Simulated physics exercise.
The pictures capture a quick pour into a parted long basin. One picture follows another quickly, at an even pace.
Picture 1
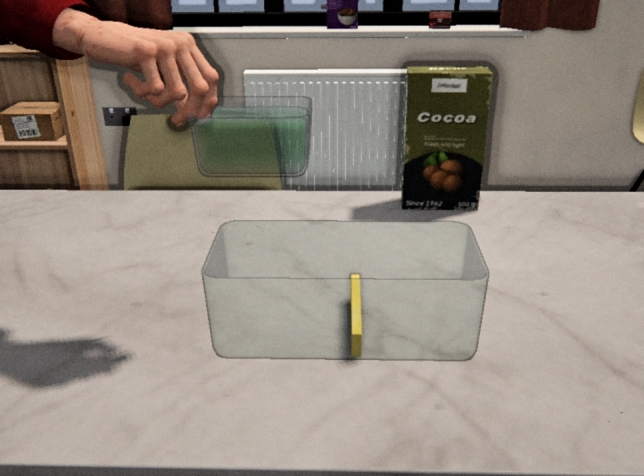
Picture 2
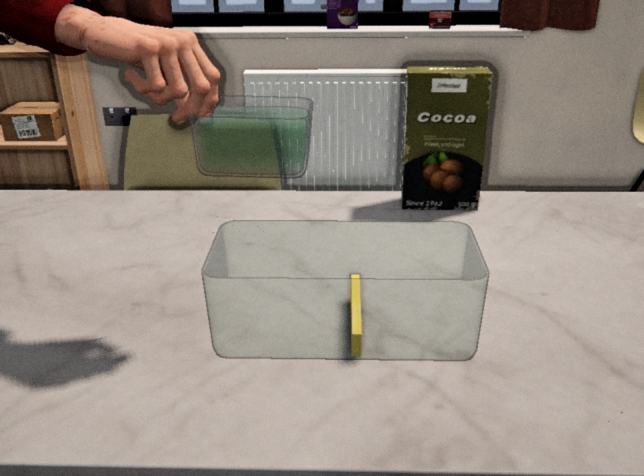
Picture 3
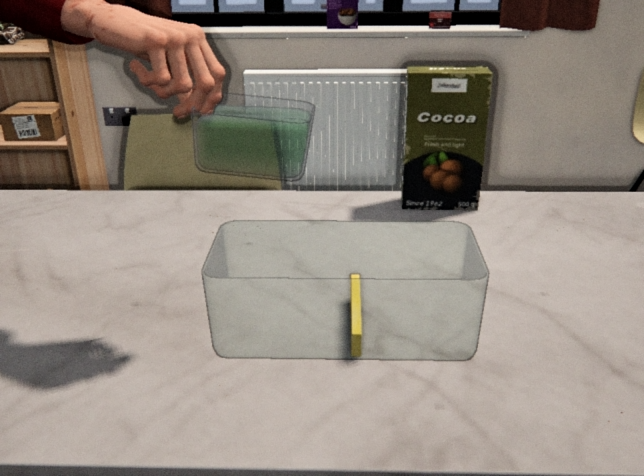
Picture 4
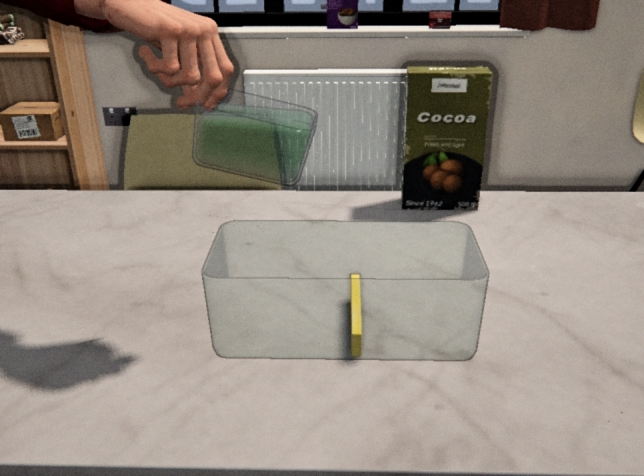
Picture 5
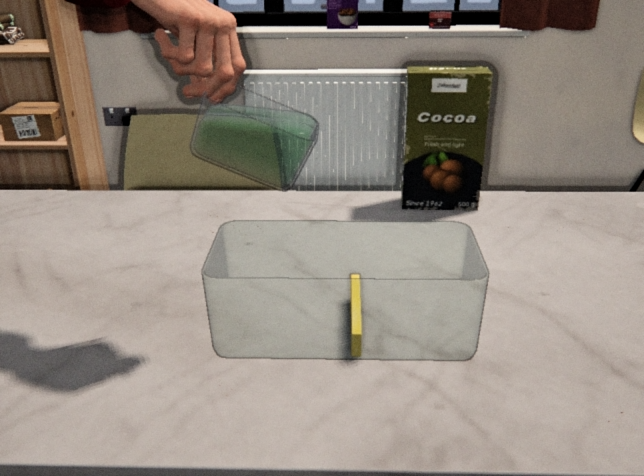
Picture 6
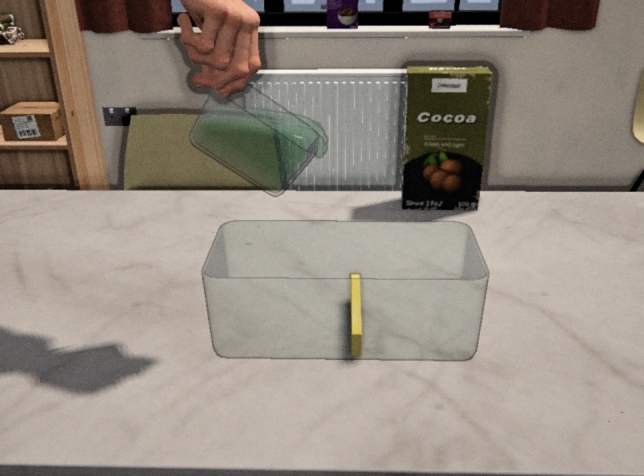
A hand held a clear container of green liquid above a long see-through basin with a low yellow divider, then tilted it steadily to the right until the liquid reached over its edge.
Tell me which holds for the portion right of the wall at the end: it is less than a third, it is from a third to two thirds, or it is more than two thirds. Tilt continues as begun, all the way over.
It is from a third to two thirds.
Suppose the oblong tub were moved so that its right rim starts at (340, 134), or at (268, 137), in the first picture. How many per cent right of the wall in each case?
Roughly 75 per cent, then roughly 20 per cent.
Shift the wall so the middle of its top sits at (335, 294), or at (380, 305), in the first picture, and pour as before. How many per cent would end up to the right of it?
It would come to roughly 75 per cent the first time and roughly 25 per cent the second.
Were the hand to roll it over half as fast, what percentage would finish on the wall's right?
Close to 70 per cent.
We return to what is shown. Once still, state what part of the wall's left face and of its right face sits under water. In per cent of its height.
I get 30 % for the left and 50 % for the right.
A moment on, the oblong tub is tipped right over and 15 per cent is still to pour, 7 is left of the wall and 38 right of it.
Next, the oblong tub is tipped right over and 2 per cent is still to pour, 34 is left of the wall and 59 right of it.
Then the oblong tub is tipped right over and 0 per cent is still to pour, 42 is left of the wall and 56 right of it.
Later the oblong tub is tipped right over and 0 per cent is still to pour, 43 is left of the wall and 56 right of it.
Finally, 43 per cent lies left of the wall, 56 right of it and 1 outside.
